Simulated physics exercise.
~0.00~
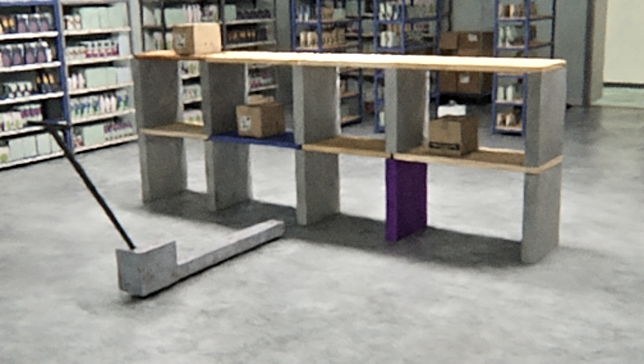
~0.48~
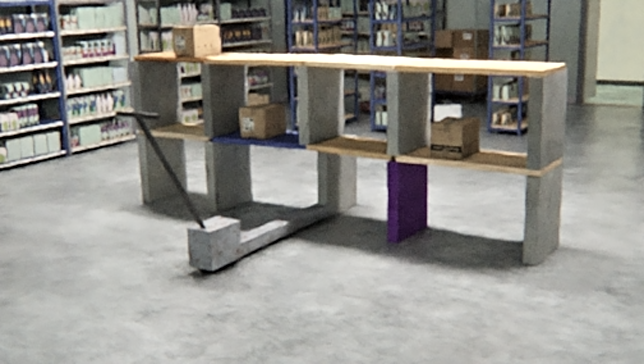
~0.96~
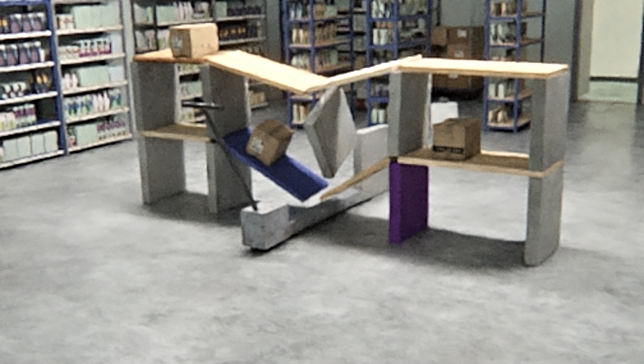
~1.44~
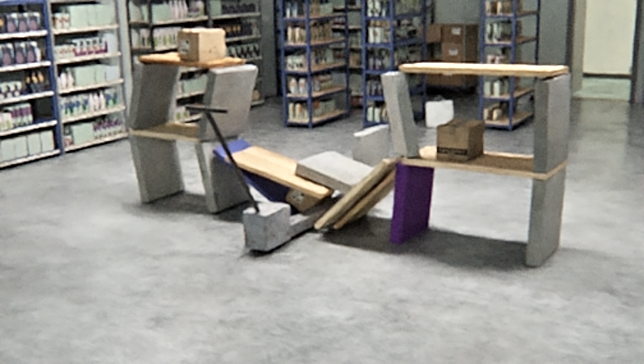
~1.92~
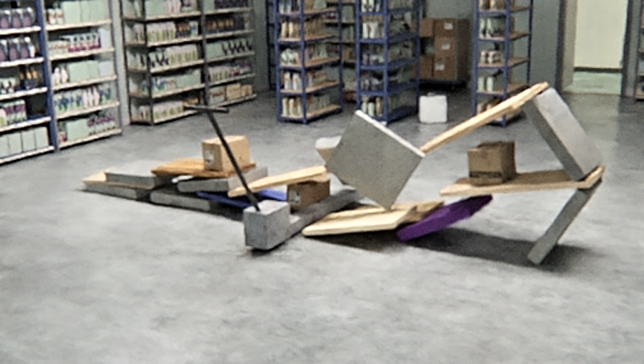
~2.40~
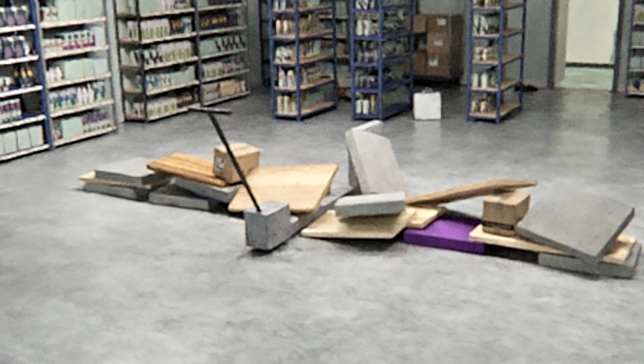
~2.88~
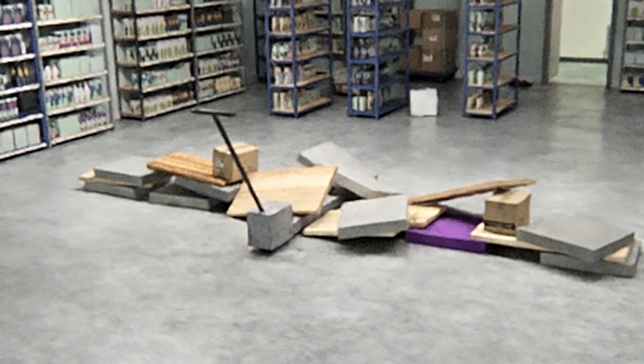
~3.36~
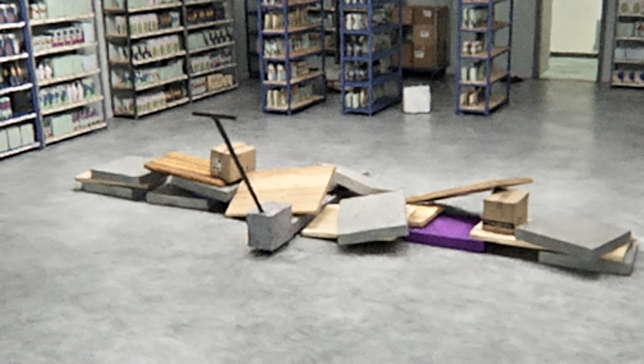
The footage shows a narrow floor jack sliding into the base of a two-tier shelf of boards and grey blocks, knocking out a lower upright so the middle sags, then both ends topple, leaving boards, blocks, cartons and the purple upright lying in a low heap.
